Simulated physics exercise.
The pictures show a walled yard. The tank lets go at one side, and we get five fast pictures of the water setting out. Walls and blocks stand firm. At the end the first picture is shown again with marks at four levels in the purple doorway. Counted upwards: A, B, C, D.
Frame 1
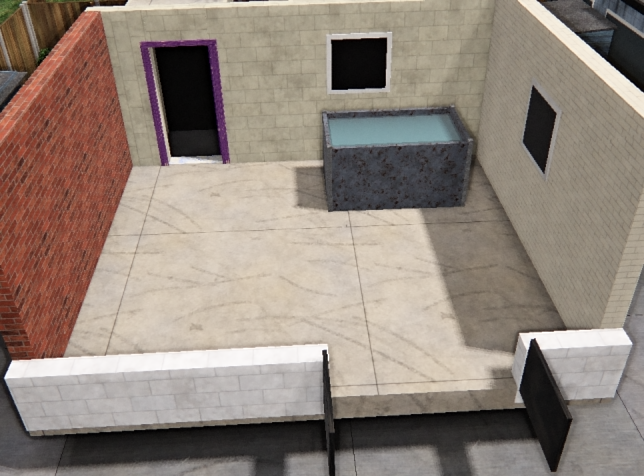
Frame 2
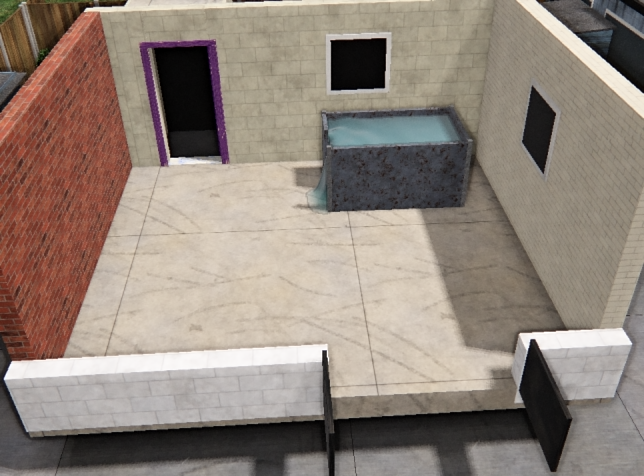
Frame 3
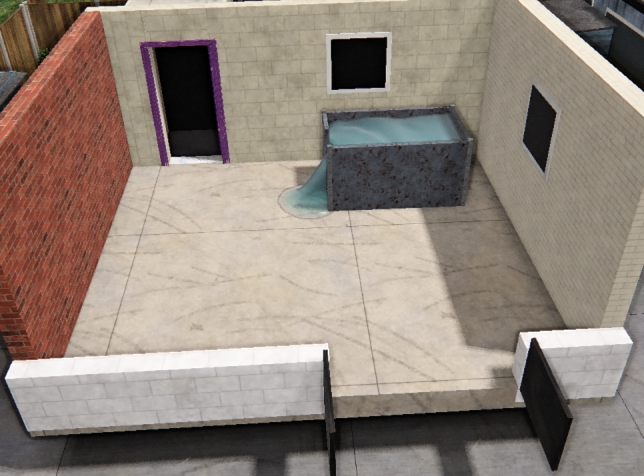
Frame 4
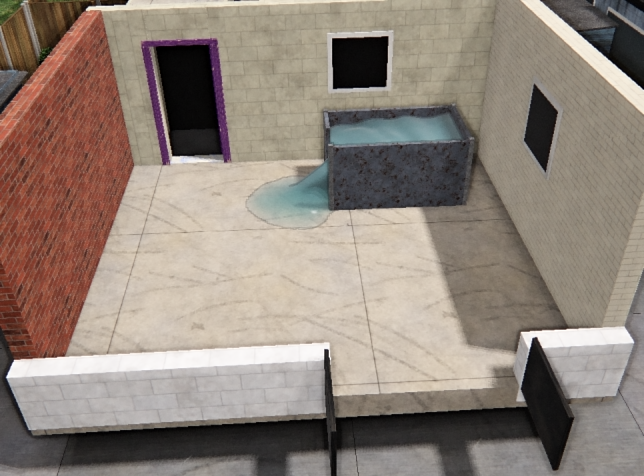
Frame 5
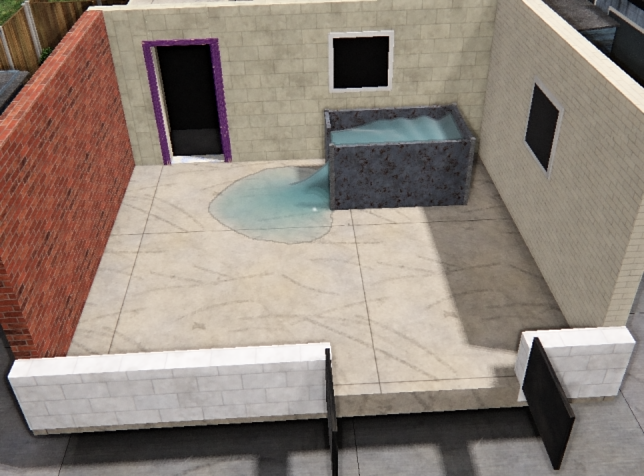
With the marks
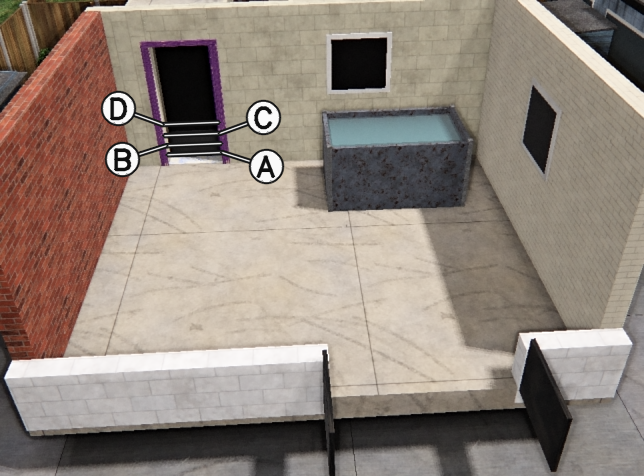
Water in a dark stone tank began pouring out of its left side, then spread leftward across the pale floor of a walled yard in a widening puddle near the purple doorway.
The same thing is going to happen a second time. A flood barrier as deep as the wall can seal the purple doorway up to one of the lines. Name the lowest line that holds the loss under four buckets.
I would pick mark A.
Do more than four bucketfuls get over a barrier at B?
No, not at all.
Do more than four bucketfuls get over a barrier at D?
No, not at all.
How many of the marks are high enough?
All of the four.
On the marked copy, A at (195, 153); B at (193, 144); C at (192, 134); D at (190, 123); from the bottom up A, B, C, D.
If A is chosen, a splash gets over, under a bucket.
If B is chosen, nothing gets over.
If C is chosen, nothing gets over.
If D is chosen, nothing gets over.
